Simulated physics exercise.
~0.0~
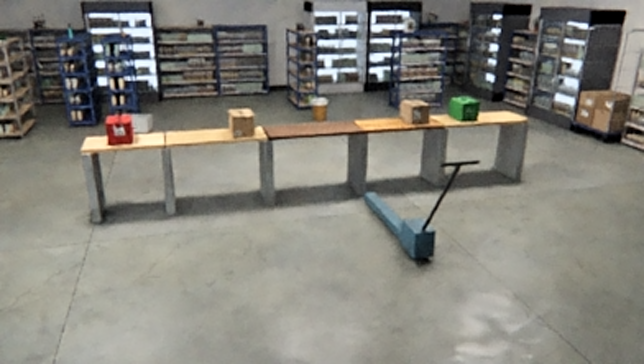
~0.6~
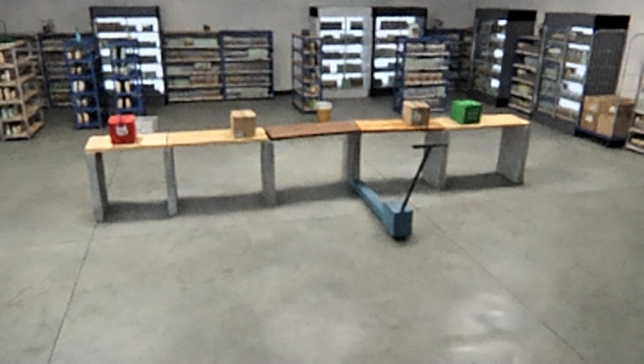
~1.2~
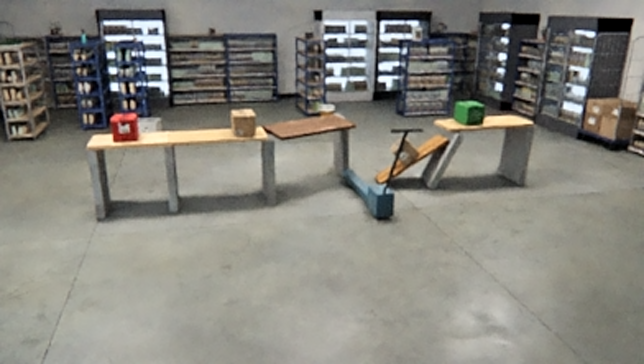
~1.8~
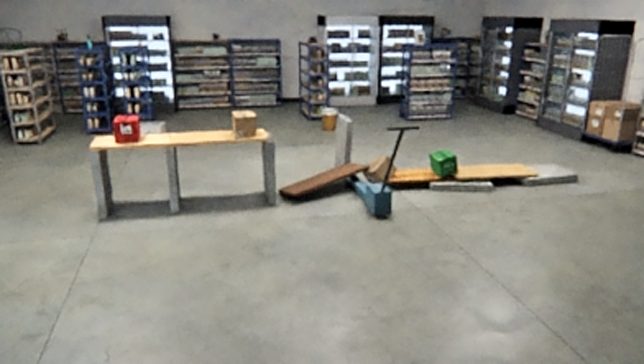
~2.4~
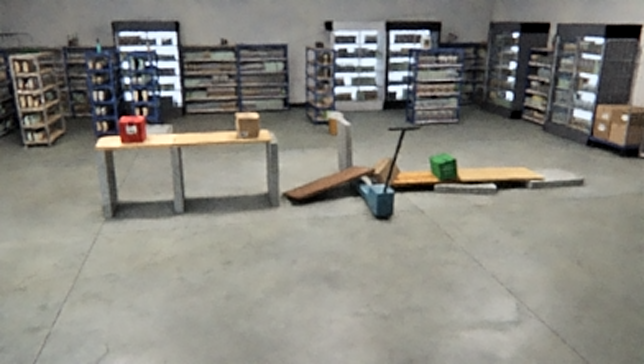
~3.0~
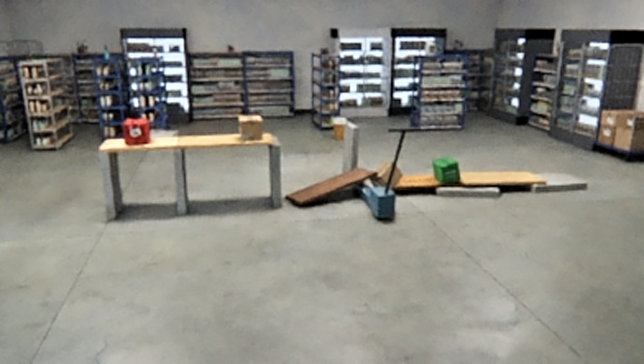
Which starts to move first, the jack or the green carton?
The jack starts to move first, sliding in toward the boards. The green carton only moves later, when the right side of the row comes down.
A blue jack slides under a row of boards, collapsing its right side while the left stands.
